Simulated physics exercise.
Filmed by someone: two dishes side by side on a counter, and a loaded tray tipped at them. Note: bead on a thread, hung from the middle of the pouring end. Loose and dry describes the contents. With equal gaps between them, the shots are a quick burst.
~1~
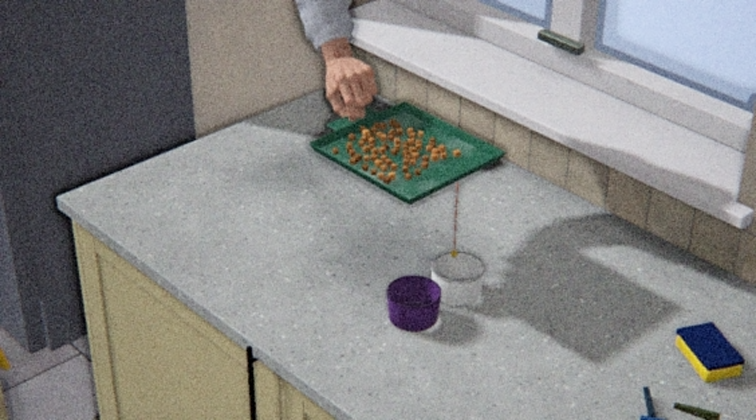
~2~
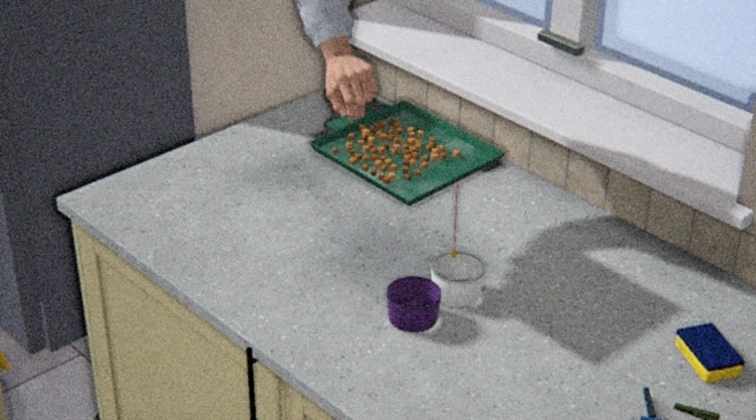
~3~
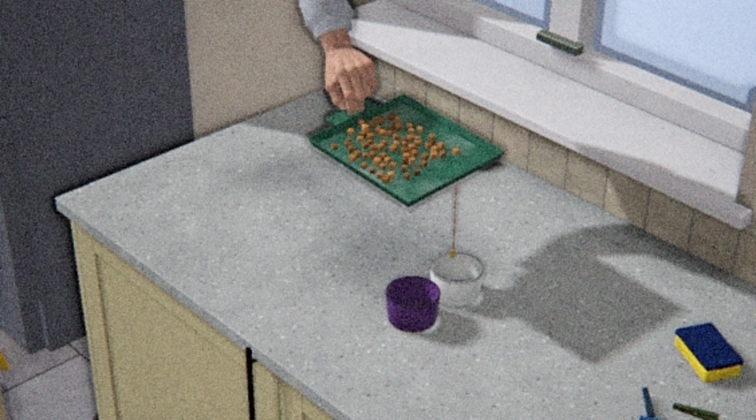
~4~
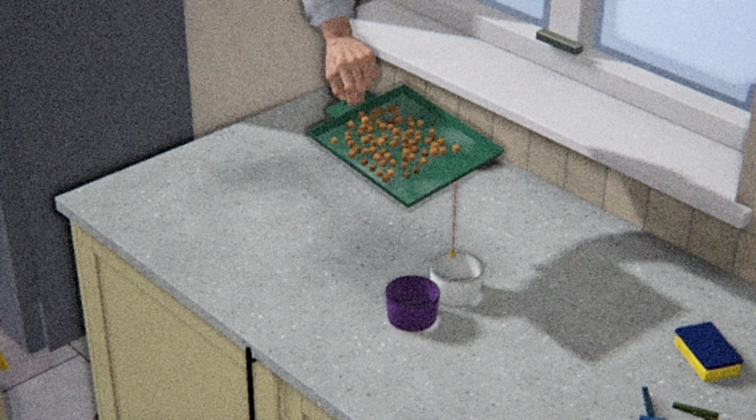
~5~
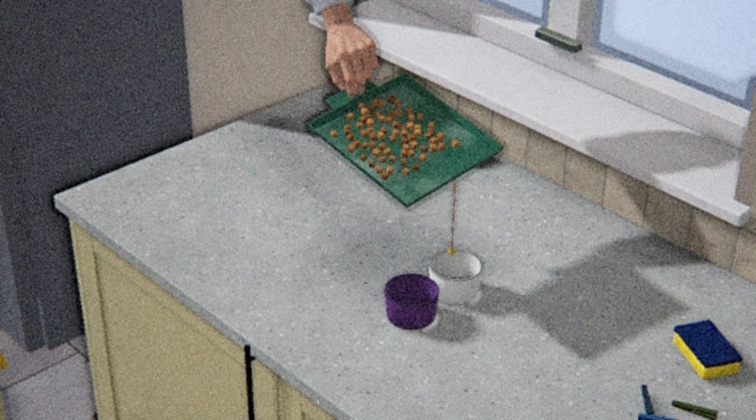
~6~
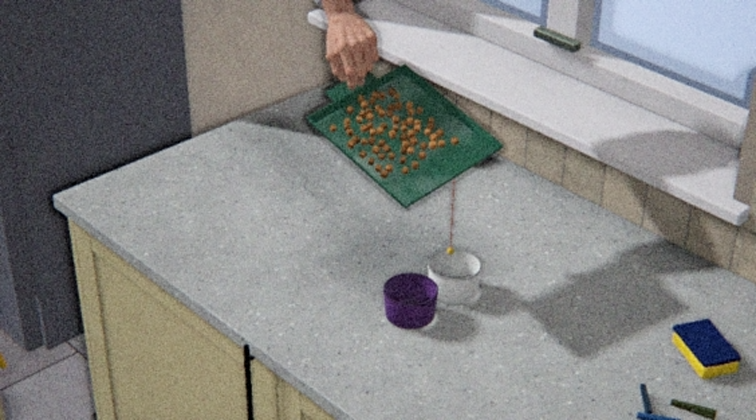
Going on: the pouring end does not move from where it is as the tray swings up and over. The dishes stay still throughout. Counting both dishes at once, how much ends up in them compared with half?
Between them they hold more than half.
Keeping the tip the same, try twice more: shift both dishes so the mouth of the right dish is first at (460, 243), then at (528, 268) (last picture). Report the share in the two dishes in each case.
Trial 1 around 10 percent, trial 2 around 0 percent.
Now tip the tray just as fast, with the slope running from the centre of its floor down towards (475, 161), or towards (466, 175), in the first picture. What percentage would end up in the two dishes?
The first try gives close to 0 per cent, the second close to 10 per cent.
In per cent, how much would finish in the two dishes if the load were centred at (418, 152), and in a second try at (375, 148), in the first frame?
It would be 80 in a hundred, and then 50 in a hundred.
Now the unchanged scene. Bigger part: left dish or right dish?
Fuller: Left.
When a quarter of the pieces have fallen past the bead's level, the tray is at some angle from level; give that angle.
A tilt of roughly 70°.
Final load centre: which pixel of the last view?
Roughly pixel (413, 313).
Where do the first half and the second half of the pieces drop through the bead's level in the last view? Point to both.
First roughly (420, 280), then roughly (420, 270).
Soon, tray tipped steeply; about two thirds on the tray; a stray few in the left dish; about a third in the air.
A while on, tray tipped past a quarter turn; about two thirds in the left dish; a stray few in the right dish; about a third outside both; a small part in the air.
Towards the end, tray tipped past a quarter turn; about two thirds in the left dish; a small part in the right dish; about a third outside both.
Finally, tray tipped past a quarter turn; about two thirds in the left dish; a small part in the right dish; about a third outside both.
